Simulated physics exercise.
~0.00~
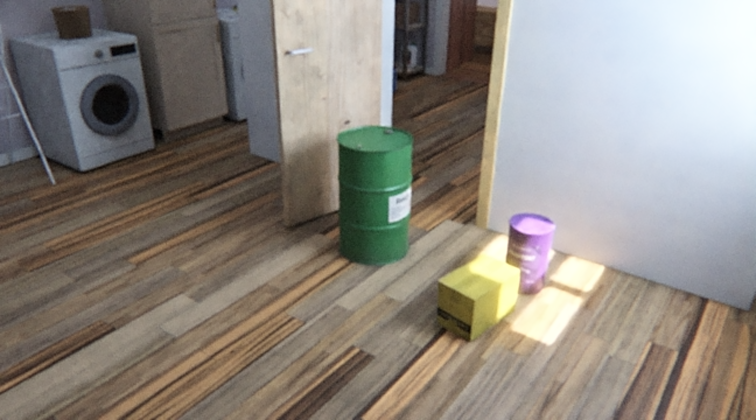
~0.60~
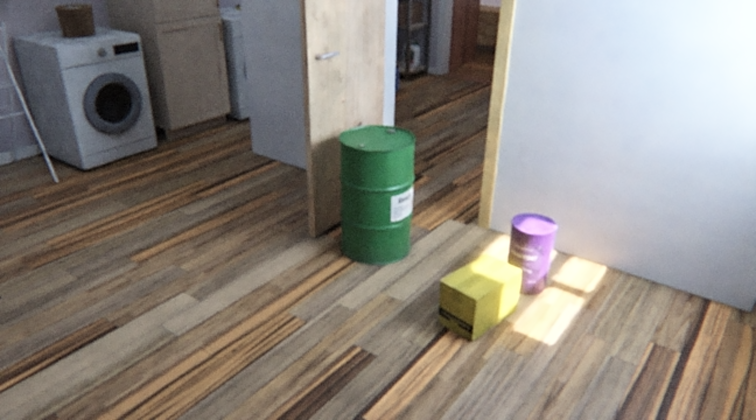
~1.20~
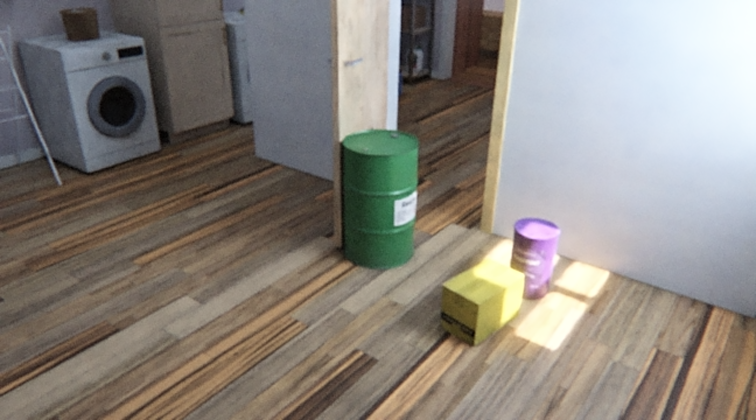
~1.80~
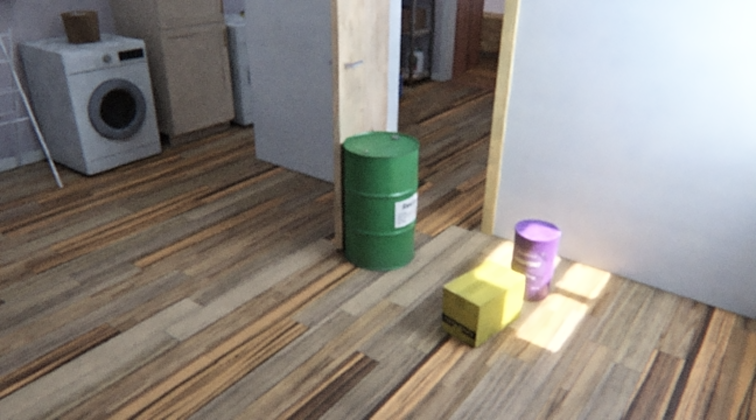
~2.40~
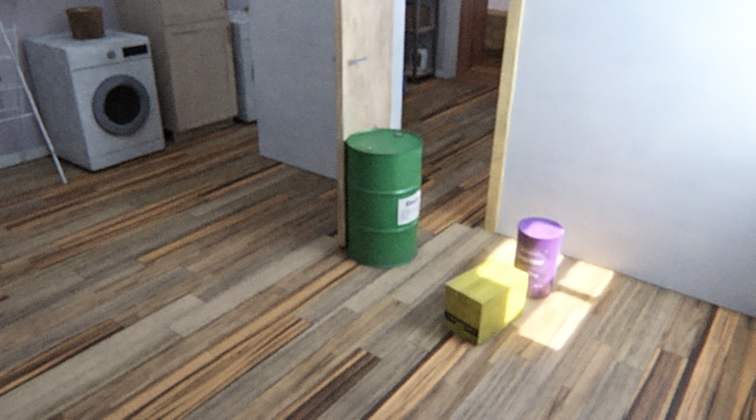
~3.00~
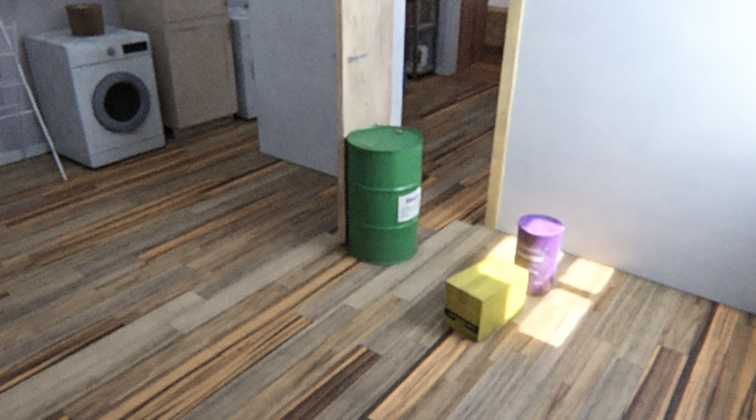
The wooden door swung partway around behind the green drum, then stopped short and stayed there, still open, while the drum, the purple pail and the yellow box all stayed put on the wood floor.
